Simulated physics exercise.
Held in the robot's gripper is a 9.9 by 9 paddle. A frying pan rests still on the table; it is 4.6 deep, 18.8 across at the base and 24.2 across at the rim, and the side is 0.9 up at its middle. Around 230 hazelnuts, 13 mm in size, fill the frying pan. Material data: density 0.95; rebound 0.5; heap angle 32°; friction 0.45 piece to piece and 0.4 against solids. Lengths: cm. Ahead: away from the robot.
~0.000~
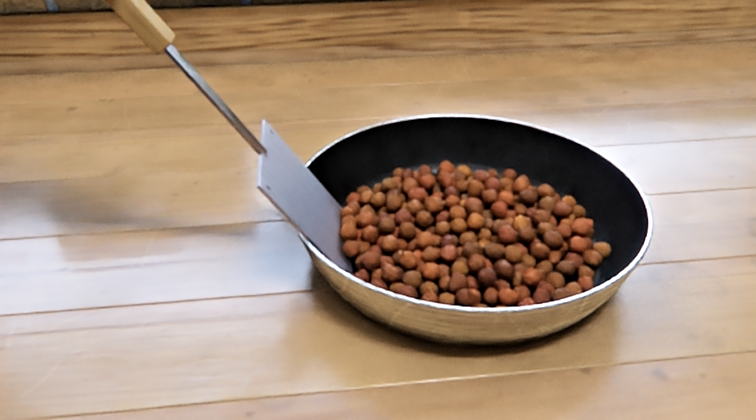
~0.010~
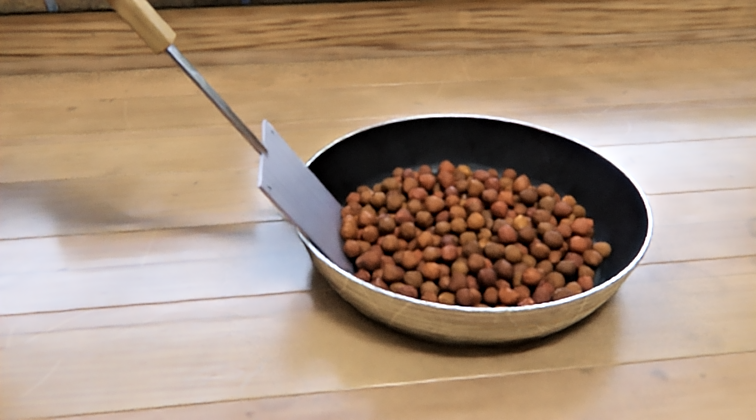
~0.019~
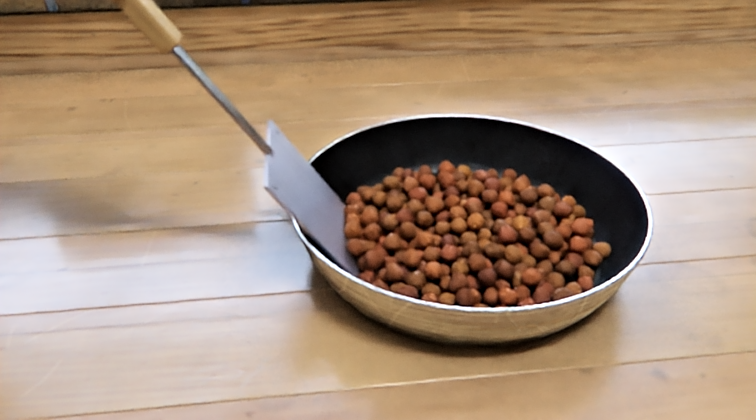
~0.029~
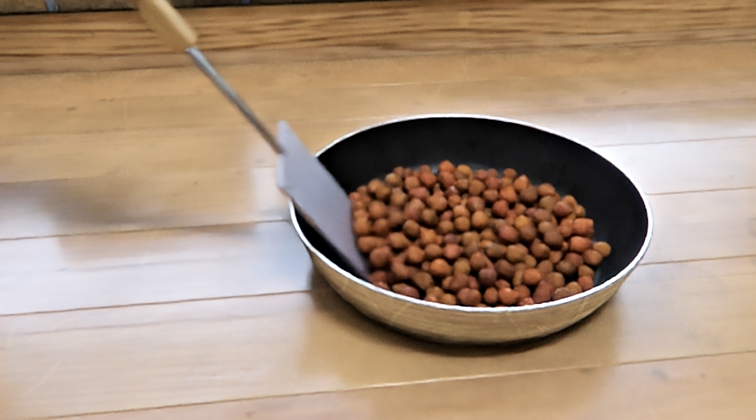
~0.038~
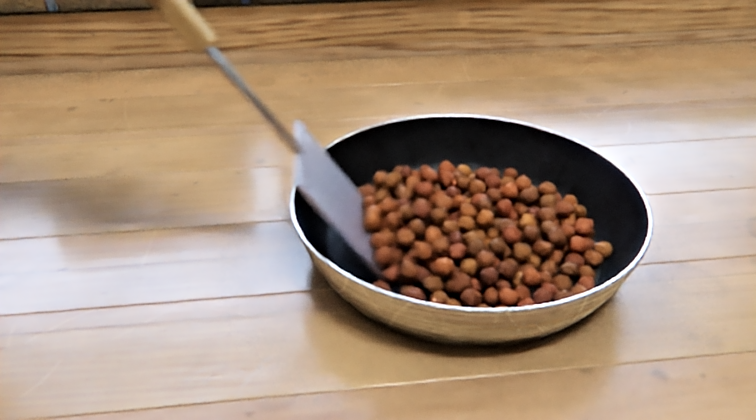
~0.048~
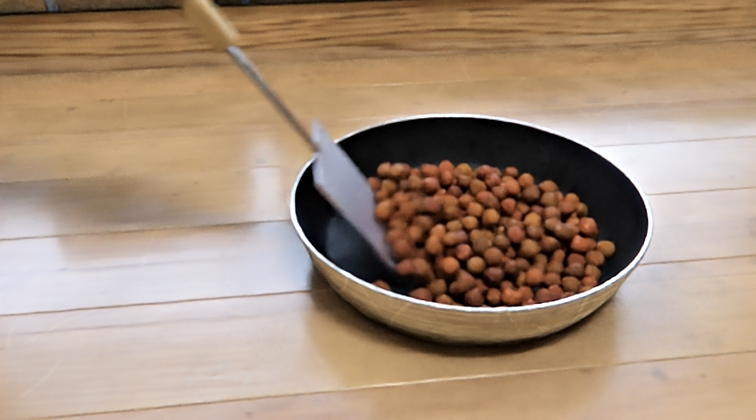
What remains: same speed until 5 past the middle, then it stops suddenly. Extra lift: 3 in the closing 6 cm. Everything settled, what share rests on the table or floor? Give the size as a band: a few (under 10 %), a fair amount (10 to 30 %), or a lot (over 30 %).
A fair amount, between 10 and 30 %.
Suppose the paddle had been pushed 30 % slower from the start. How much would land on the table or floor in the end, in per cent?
Near 5 %.
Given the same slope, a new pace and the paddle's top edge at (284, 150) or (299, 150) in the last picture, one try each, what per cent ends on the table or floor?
Respectively, some 0 and 5 per cent.
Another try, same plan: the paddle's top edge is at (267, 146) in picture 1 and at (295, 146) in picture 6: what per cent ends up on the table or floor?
It works out to about 0 %, more or less.
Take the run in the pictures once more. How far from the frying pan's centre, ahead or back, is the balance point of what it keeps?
Ahead of centre, near 4.5 centimetres.
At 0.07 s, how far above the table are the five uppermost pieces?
Around 4 cm above the table.
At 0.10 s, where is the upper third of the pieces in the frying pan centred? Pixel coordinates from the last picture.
Around (484, 205).
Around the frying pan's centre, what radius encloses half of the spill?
The answer is around 58 cm.
After 0.07 s, sloping 57°, highest piece 5 above the table; 233 in the frying pan.
After 0.10 s, sloping 57°, highest piece 6 above the table; 233 in the frying pan.
After 0.31 s, sloping 57°, highest piece 5 above the table; 202 in the frying pan, 31 on the table or floor.
After 1.36 s, sloping 57°, highest piece 4 above the table; 202 in the frying pan, 31 on the table or floor.
In the end, 202 in the frying pan, 31 on the table or floor. That is 13 % on the table or floor.
